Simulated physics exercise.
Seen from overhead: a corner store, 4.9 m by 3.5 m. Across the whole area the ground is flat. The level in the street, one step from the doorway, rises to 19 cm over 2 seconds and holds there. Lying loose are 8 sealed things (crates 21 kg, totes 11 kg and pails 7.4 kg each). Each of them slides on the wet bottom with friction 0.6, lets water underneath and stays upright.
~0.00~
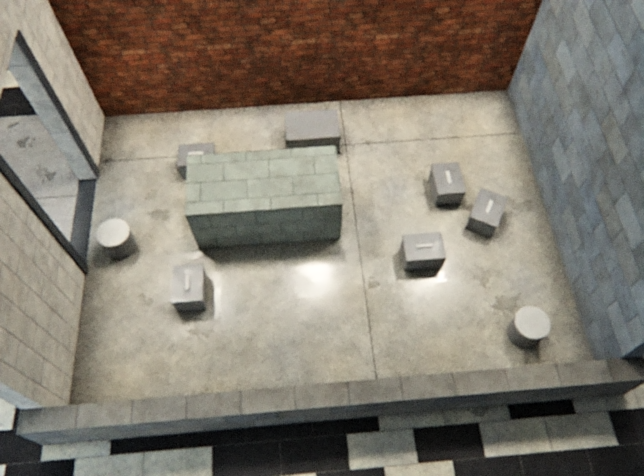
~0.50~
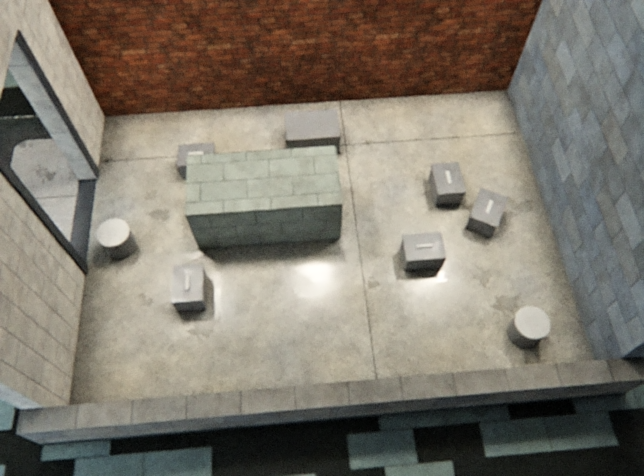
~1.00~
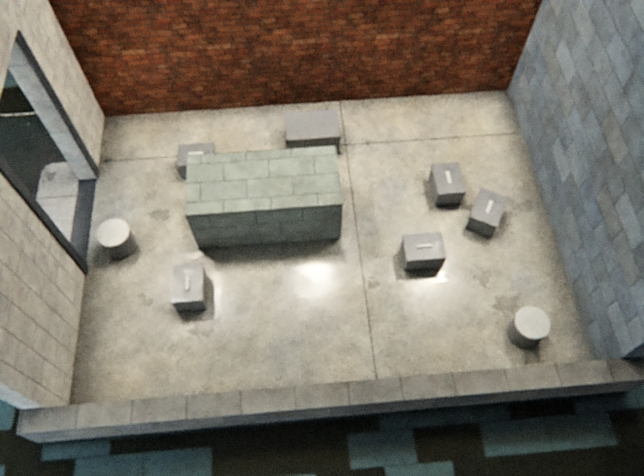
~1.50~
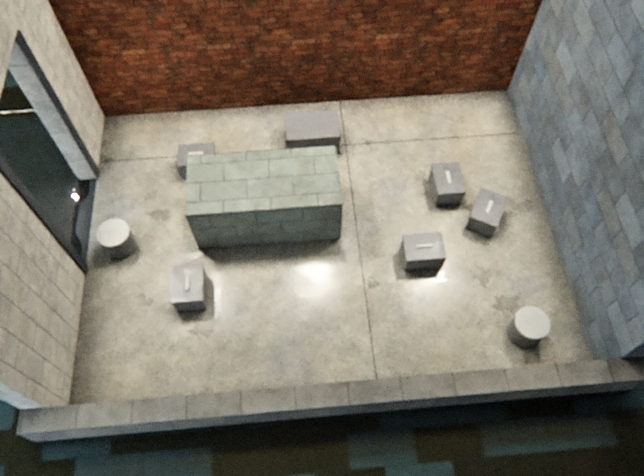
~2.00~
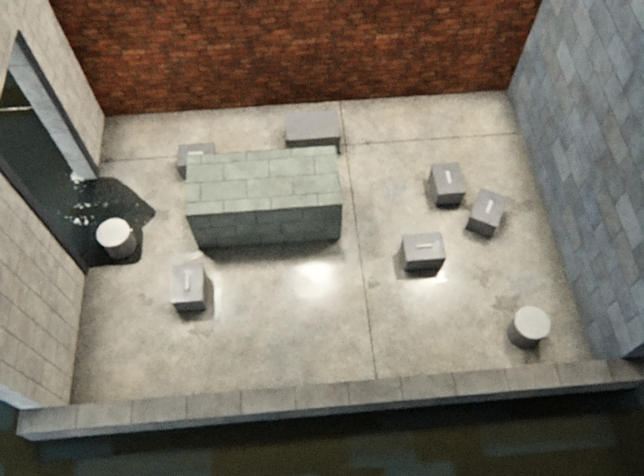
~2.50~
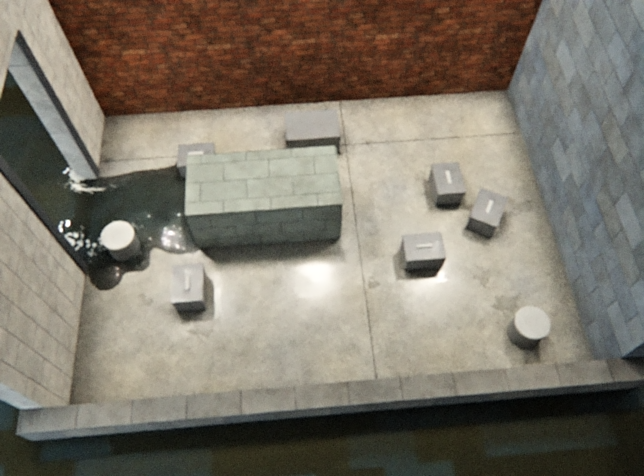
The clip shows a walled room with gray boxes, two pale cylinders and a large block as dark water covers the ground outside, then enters through the left opening, spreading around the nearby cylinder, which shifts slightly.
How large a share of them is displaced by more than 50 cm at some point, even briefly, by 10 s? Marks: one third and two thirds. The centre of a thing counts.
The number moved that far will range a third to two thirds.
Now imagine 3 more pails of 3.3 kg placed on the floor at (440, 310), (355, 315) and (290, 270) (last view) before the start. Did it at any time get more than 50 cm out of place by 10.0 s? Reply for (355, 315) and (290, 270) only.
Well, the first one tops the mark, and the second tops the mark.
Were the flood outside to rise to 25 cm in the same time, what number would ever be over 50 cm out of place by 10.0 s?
I count 7 of them in that case.
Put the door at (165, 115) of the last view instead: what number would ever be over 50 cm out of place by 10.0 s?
That gives 1 of them.
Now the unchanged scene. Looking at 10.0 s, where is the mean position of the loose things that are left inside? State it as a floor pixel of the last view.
Averaged position, last view: Near pixel (376, 240).
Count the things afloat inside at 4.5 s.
I count 0.
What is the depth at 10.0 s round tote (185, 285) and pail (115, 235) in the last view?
Roughly 5 and 5 cm.
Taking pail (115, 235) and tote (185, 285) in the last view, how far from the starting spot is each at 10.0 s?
Respectively 100 and 80 centimetres.
After 3.5 s 1 of 8 are over 50 cm from their spots; 0 afloat.
After 4.5 s 2 of 8 are over 50 cm from their spots; 0 afloat.
After 7.0 s 3 of 8 are over 50 cm from their spots; 0 afloat.
After 10.0 s 3 of 8 are over 50 cm from their spots, and 3 have been at some point; 0 afloat.
